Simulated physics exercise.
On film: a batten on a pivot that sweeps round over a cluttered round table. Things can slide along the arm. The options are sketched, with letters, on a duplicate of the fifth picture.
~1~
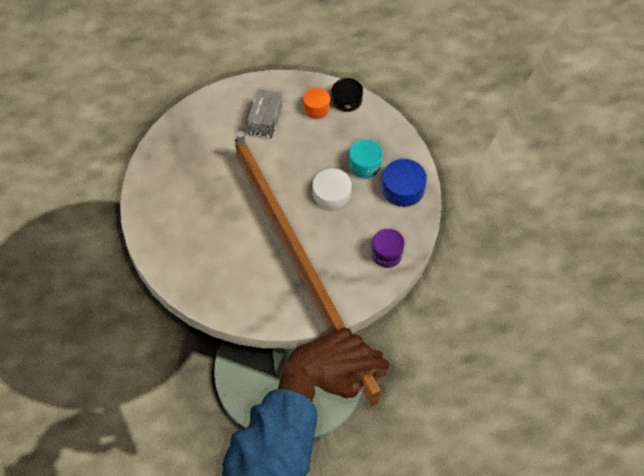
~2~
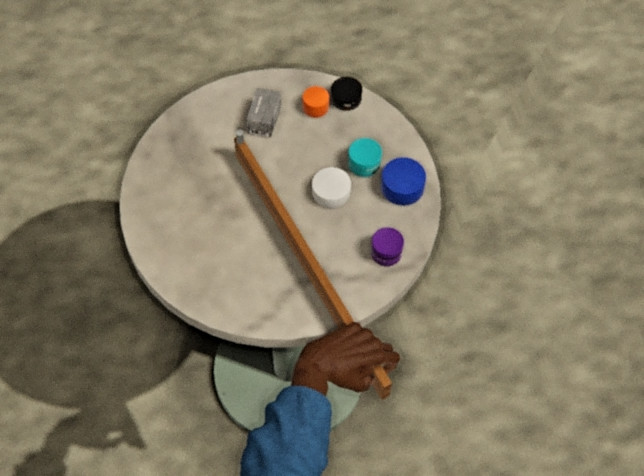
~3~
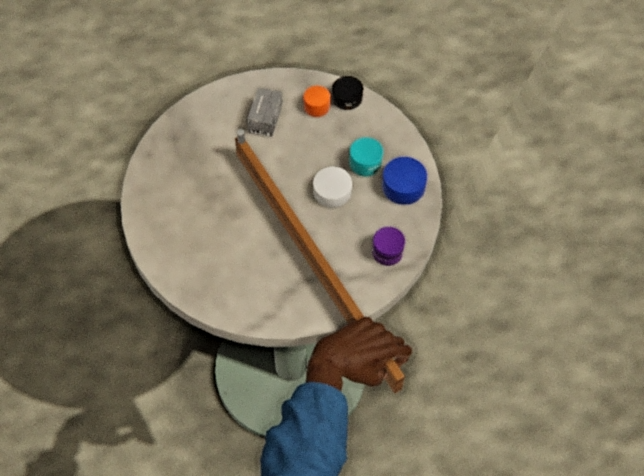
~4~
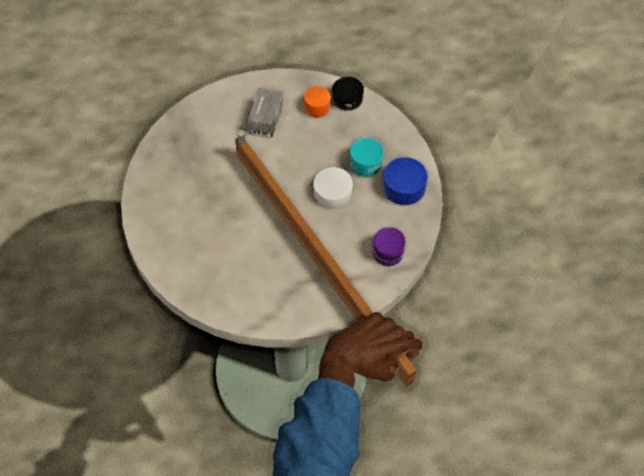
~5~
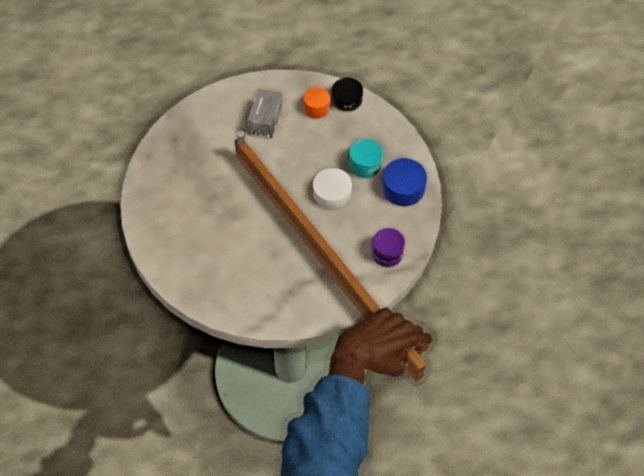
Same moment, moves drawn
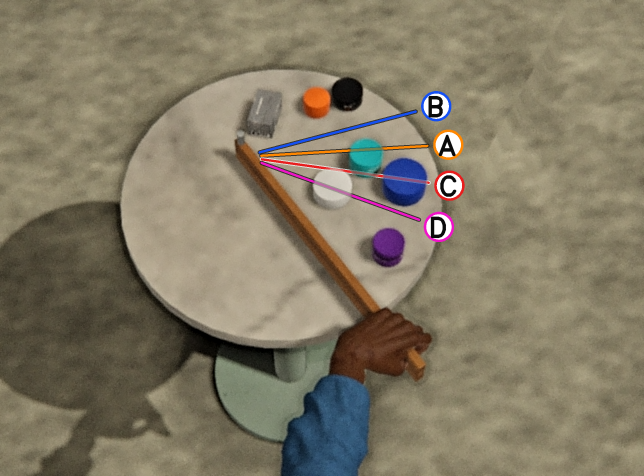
A dark-skinned hand in a blue sleeve grips the near end of a brown wooden batten over a round, pale stone-topped table, seen from high above on mottled ground. A grey box, orange pot and black tub sit near the far edge, with turquoise, white, blue and purple containers to the batten's right. Pivoting about its far end, the batten swings slightly rightward with the hand, slowing, while the containers stay put.
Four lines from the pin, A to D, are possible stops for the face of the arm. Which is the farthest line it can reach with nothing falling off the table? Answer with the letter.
Stop at D.
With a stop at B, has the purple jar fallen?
Yes.
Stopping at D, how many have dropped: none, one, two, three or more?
By then, none.
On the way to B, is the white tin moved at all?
Yes.
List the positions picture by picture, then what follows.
The first picture shows arm (282, 218); orange pot (316, 104); black tub (347, 95).
The second picture shows arm (286, 216); turquoise tub (365, 158).
The third picture shows arm (290, 213); blue pot (405, 181).
The fourth picture shows arm (294, 212); purple jar (389, 247).
The fifth picture shows arm (297, 211); black tub (347, 95); turquoise tub (366, 159); grey box (265, 113).
On the marked copy, A at (344, 151); B at (338, 132); C at (345, 171); D at (339, 191).
Following D. Soon after the start, arm (313, 199); black tub (347, 95); purple jar (390, 247).
Later, arm (327, 184); purple jar (414, 219); white tin (339, 180).
In the end, arm (332, 175); purple jar (432, 204); turquoise tub (371, 152); nothing has fallen.
As for the rest, A drops the blue pot and purple jar; B drops the blue pot and purple jar; C drops the purple jar.
